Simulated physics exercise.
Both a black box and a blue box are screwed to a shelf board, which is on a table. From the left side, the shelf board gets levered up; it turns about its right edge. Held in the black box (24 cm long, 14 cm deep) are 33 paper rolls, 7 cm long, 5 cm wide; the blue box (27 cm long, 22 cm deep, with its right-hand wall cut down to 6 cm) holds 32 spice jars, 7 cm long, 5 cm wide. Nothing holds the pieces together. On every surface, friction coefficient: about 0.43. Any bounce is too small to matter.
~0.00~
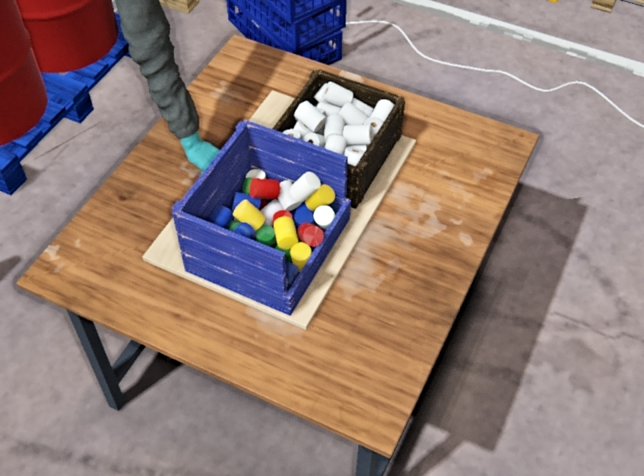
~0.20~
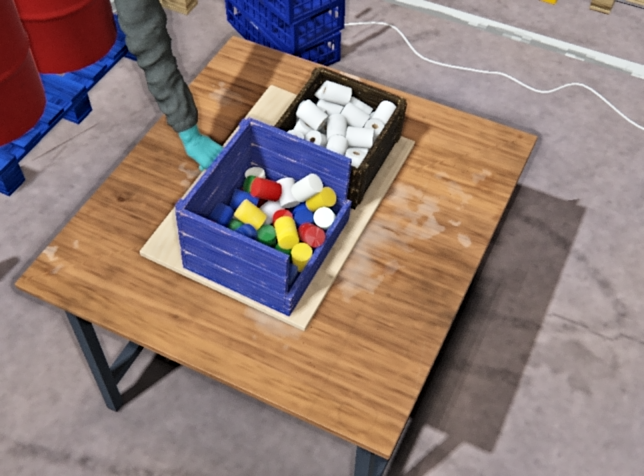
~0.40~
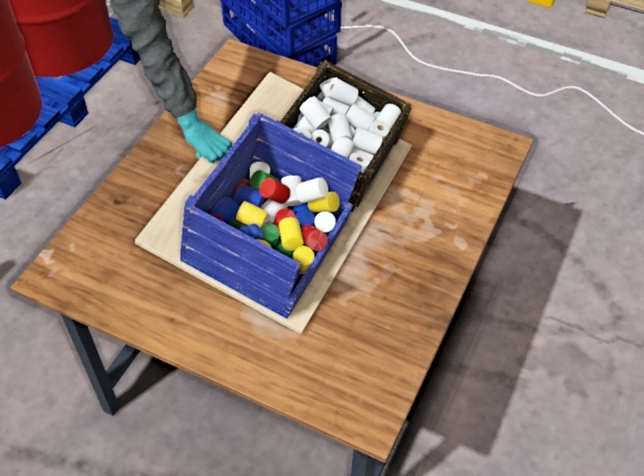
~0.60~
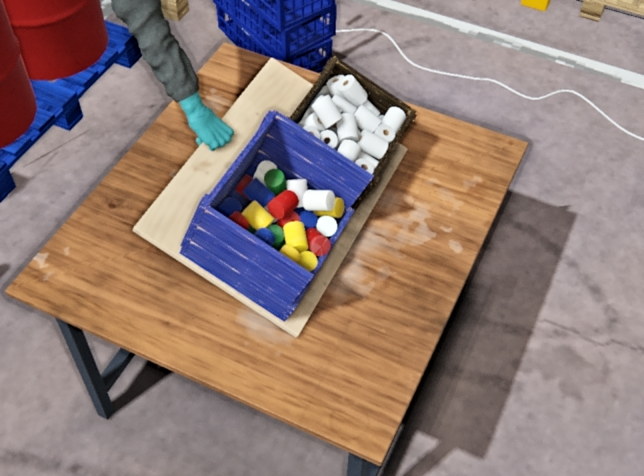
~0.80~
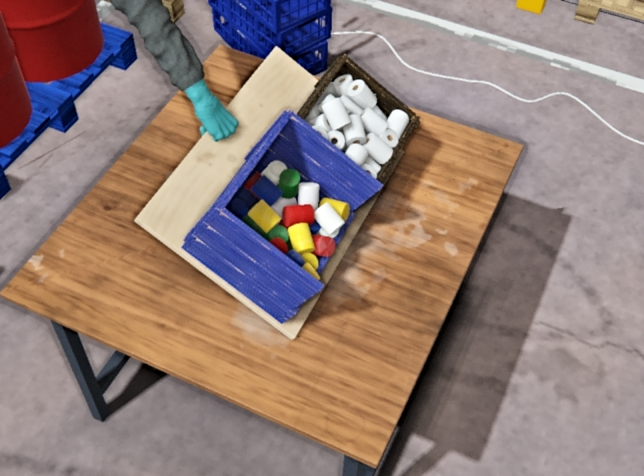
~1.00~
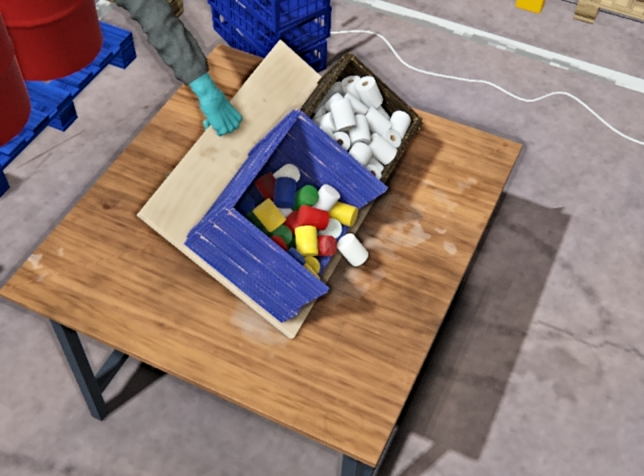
The video shows a gloved hand at the left edge of a board on a wooden table as the board tilts up to the right, carrying a blue box of colourful cylinders and a dark box of white rolls, until one white cylinder leaves the blue box.
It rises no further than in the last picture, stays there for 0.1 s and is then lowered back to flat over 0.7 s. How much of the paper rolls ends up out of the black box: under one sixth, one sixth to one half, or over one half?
Over five sixths remain.
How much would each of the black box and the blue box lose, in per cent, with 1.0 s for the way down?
Black box 0, blue box 20 per cent.
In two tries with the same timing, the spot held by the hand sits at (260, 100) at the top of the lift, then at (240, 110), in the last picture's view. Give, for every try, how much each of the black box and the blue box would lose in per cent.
Black box: 10 %, then 10 %; blue box: 50 %, then 30 %.
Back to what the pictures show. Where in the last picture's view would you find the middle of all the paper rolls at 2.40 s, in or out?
I'd put it close to (325, 146).
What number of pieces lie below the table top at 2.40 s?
Around 0, roughly.
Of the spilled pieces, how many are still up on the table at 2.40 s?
Some 4 in number.
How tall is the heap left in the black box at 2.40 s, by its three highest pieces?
Height: About 17 cm.
After 1.22 s, tilt 30°; the black box has all 33 and the blue box is down by 2 of 32.
After 1.50 s, tilt 13°; the black box has all 33 and the blue box is down by 4 of 32.
After 1.90 s, tilt 0°; the black box has all 33 and the blue box is down by 4 of 32.
Final count (at 2.40 s), the black box has all 33 and the blue box is down by 4 of 32. Asked share, 0 of 33, 0 per cent.
